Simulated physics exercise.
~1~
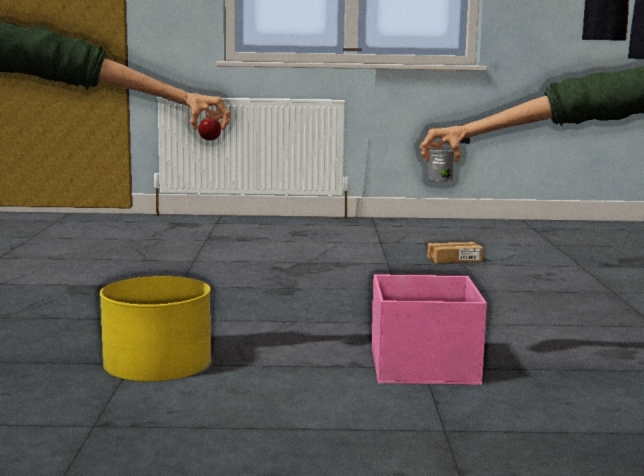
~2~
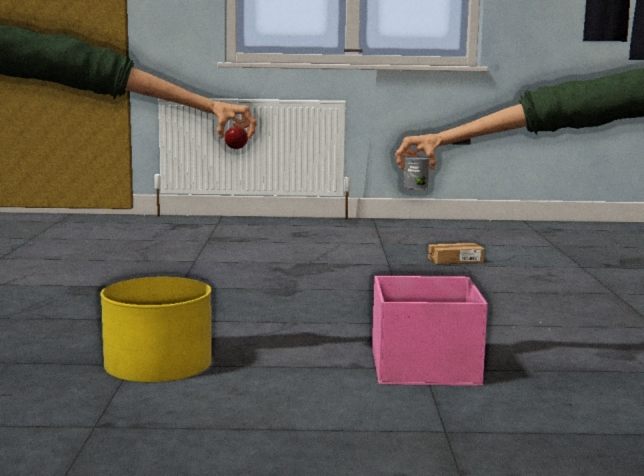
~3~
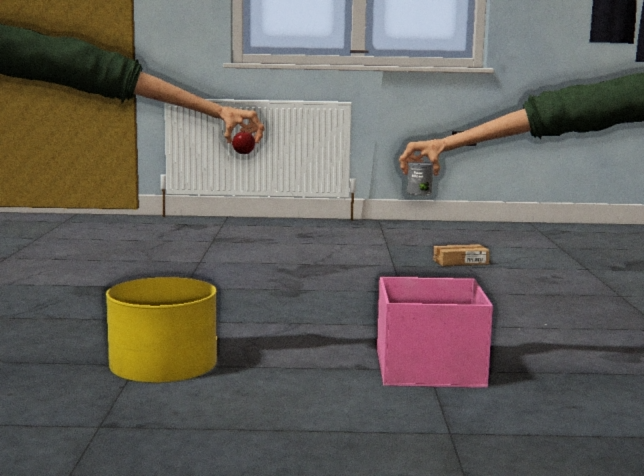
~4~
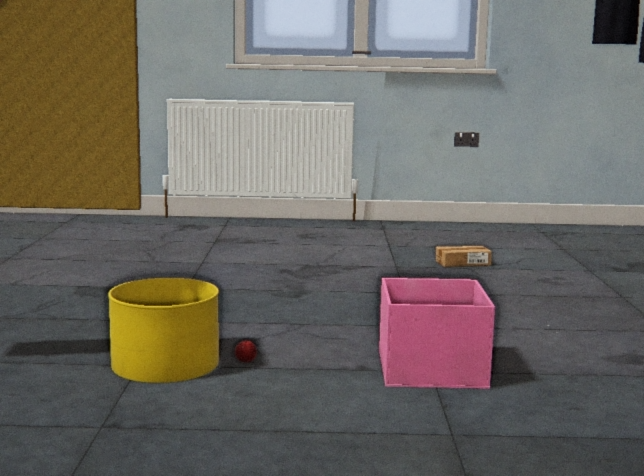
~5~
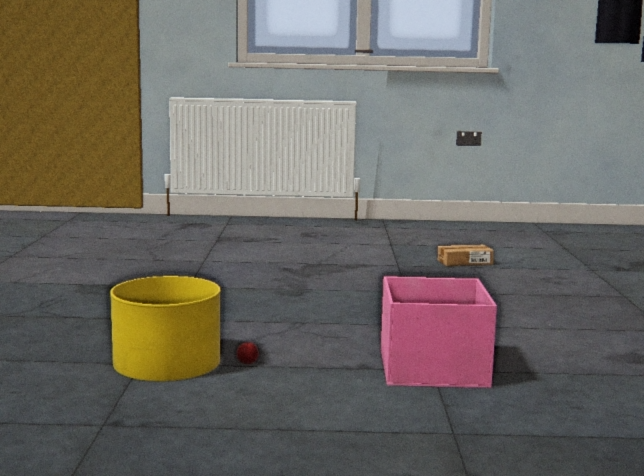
In a room with a grey tiled floor, a white radiator and a window, a slightly swaying camera looks toward the far wall. A yellow round bucket stands on the left and a pink square crate on the right, with a small brown package behind. Two green-sleeved arms reach in from either side, the left holding a red apple, the right a small grey tin. The hands move inward, then let go and leave the view. The apple misses and rests on the floor beside the yellow bucket, while the tin lands out of sight inside the pink crate.
